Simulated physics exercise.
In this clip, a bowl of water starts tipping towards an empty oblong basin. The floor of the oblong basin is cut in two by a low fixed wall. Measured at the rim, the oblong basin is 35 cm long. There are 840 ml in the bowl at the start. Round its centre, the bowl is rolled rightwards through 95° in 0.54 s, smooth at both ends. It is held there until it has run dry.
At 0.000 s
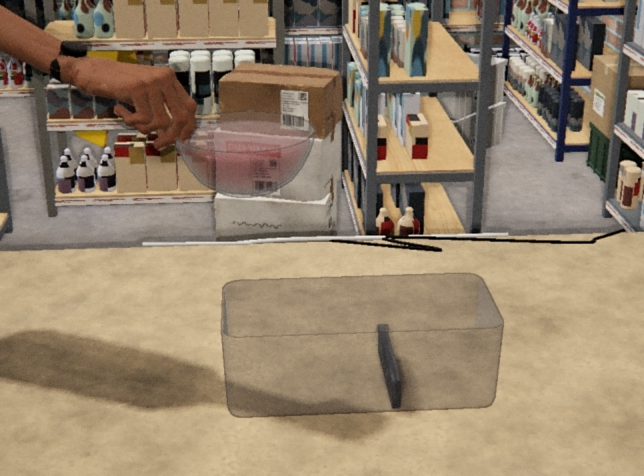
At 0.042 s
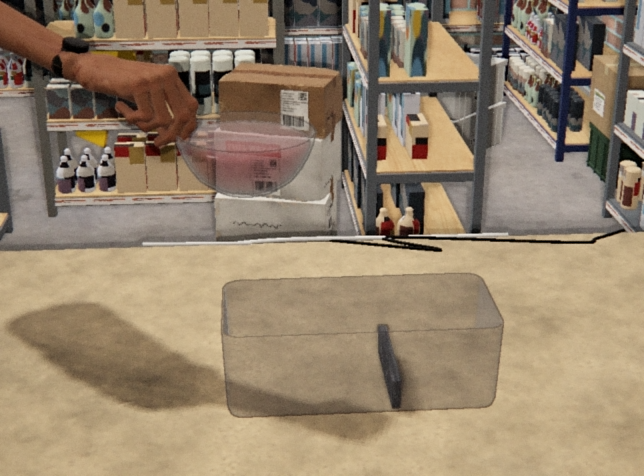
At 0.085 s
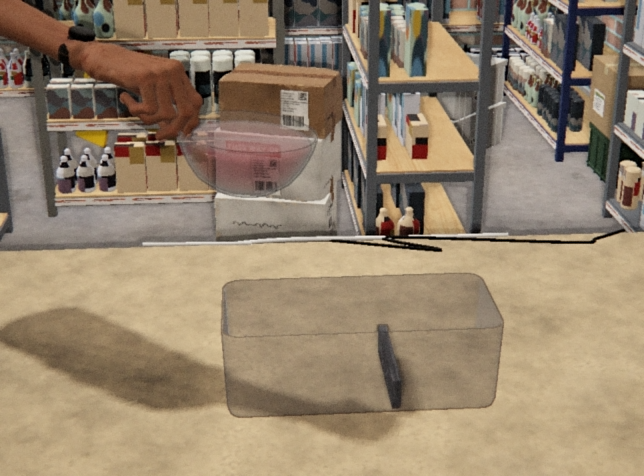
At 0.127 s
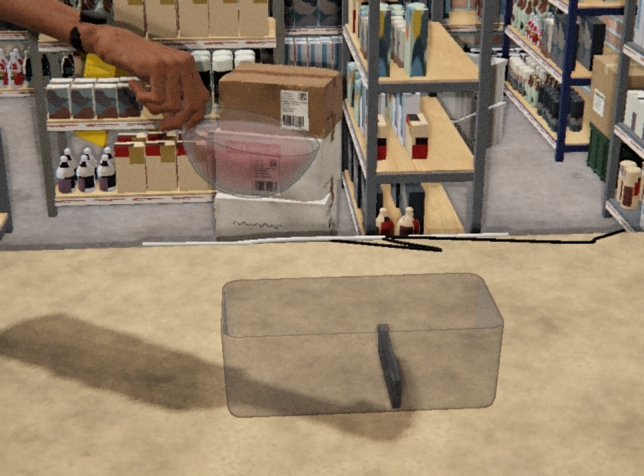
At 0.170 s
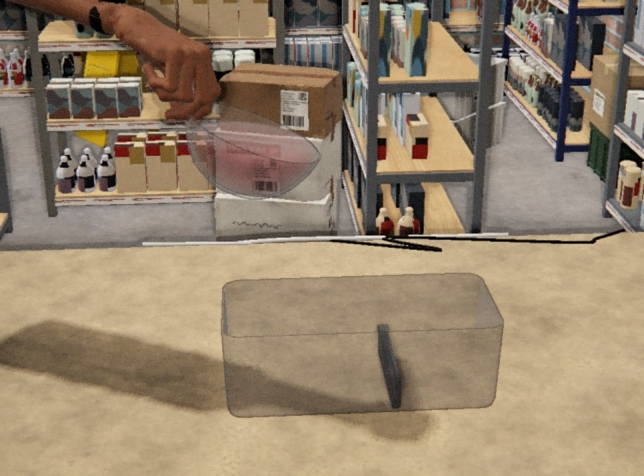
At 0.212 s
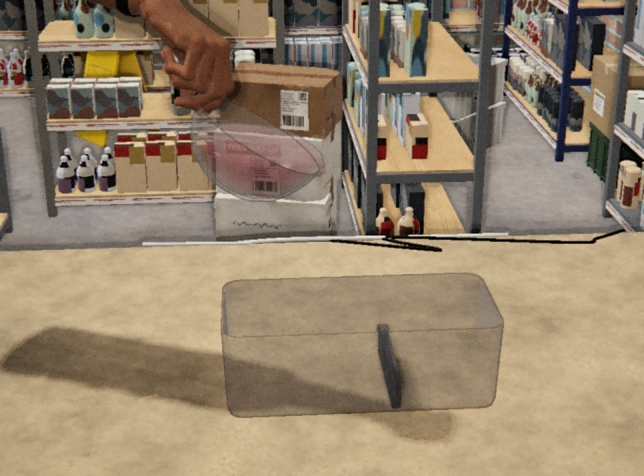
At the start, a hand holds a clear bowl nearly level above a sandy surface, behind an empty, see-through oblong basin, with store shelves and boxes beyond. The hand then rises and shifts rightwards as the bowl tilts gradually, then more steeply, its right side dipping while the basin stays still.
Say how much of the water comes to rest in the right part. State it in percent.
About 19 per cent comes to rest there.
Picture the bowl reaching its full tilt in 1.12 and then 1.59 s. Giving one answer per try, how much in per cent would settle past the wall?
Try 1: Approx. 40 %; try 2: Approx. 40 %.
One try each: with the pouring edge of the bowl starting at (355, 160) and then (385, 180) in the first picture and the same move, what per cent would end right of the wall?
45 then 60 %.
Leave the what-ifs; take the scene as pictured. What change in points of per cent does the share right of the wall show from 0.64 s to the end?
It ends up higher by roughly 4.
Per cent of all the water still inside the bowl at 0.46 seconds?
Fraction remaining: Approx. 12 per cent.
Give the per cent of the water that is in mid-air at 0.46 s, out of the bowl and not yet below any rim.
Close to 64 in a hundred.
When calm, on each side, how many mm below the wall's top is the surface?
Looks like roughly 22 mm on the left and roughly 34 mm on the right.
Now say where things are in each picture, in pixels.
In the first frame, it leans 0°; its right rim is at (314, 131); the water meets the walls at (179, 140) and (311, 136); the oblong basin's rim runs from (223, 309) to (492, 300); the wall's top is at (389, 353).
In the second frame, it leans 1°; its right rim is at (315, 132); the water meets the walls at (179, 139) and (311, 137).
In the third frame, it leans 6°; its right rim is at (317, 137); the water meets the walls at (181, 136) and (312, 140).
In the fourth frame, it leans 12°; its right rim is at (318, 145); the water meets the walls at (185, 133) and (315, 144).
In the fifth frame, it leans 21°; its right rim is at (319, 156); the water meets the walls at (192, 131) and (319, 149); 1 per cent is over the edge.
In the sixth frame, it leans 32°; its right rim is at (318, 169); the water meets the walls at (195, 135) and (307, 154); 6 per cent is over the edge.
Then, 0.46 s in, the tilt is 90° and 12 per cent is still to pour, 21 is left of the wall and 2 right of it.
Then, 0.64 s in, the tilt is 95° and 0 per cent is still to pour, 78 is left of the wall and 15 right of it.
Then, 0.83 s in, the tilt is 95° and 0 per cent is still to pour, 75 is left of the wall and 17 right of it.
Then, 1.04 s in, the tilt is 95° and 0 per cent is still to pour, 75 is left of the wall and 19 right of it.
Finally, 75 per cent lies left of the wall, 19 right of it and 6 outside.
